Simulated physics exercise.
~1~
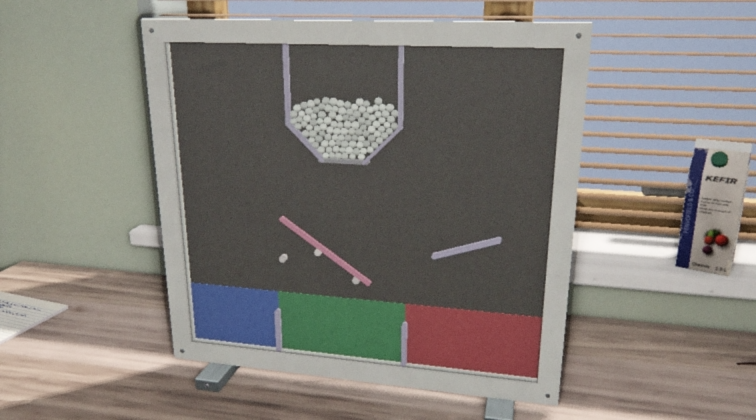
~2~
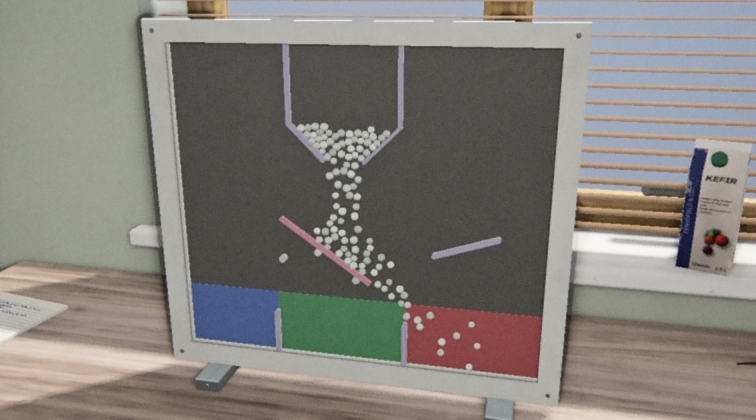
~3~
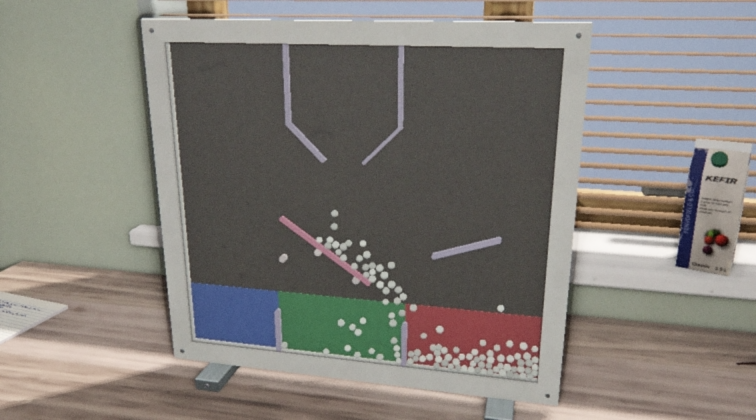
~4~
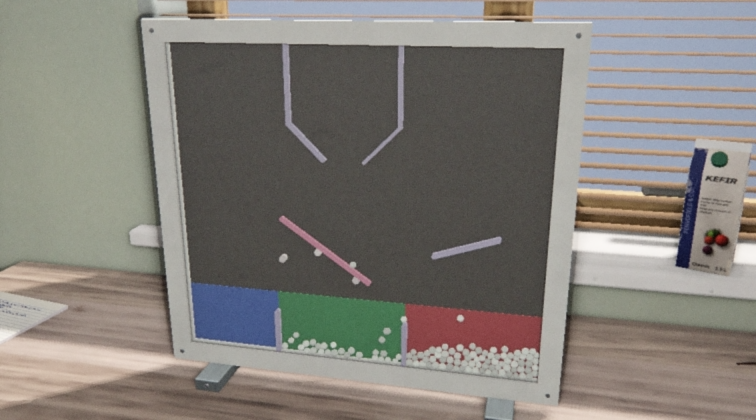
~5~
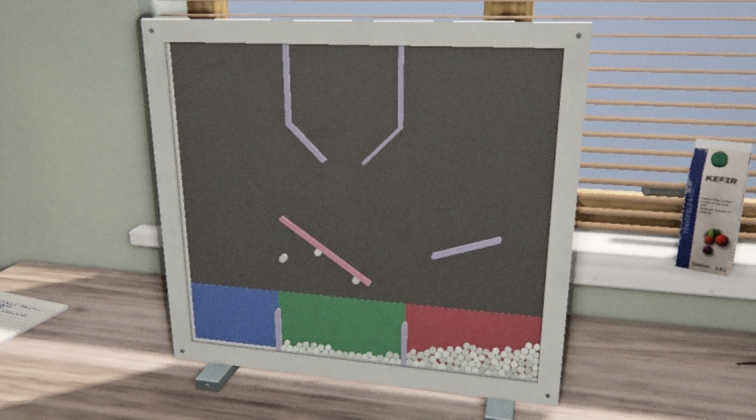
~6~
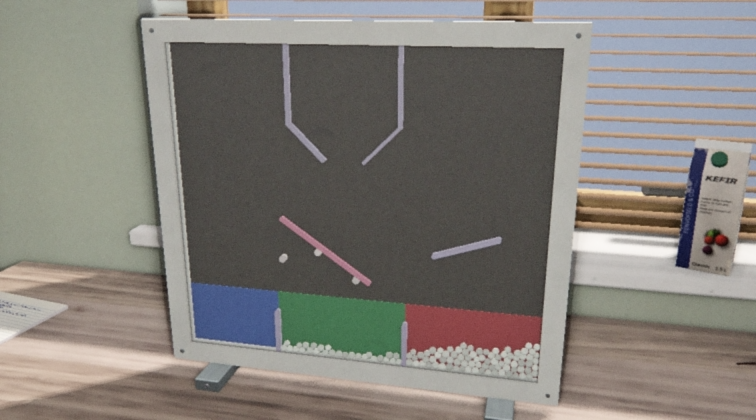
Small white beads poured from a hopper inside an upright framed case, slid rightward down a slanted pink bar, and spilled into the bins below, settling mostly in the red one, with a smaller share in the green and none in the blue.
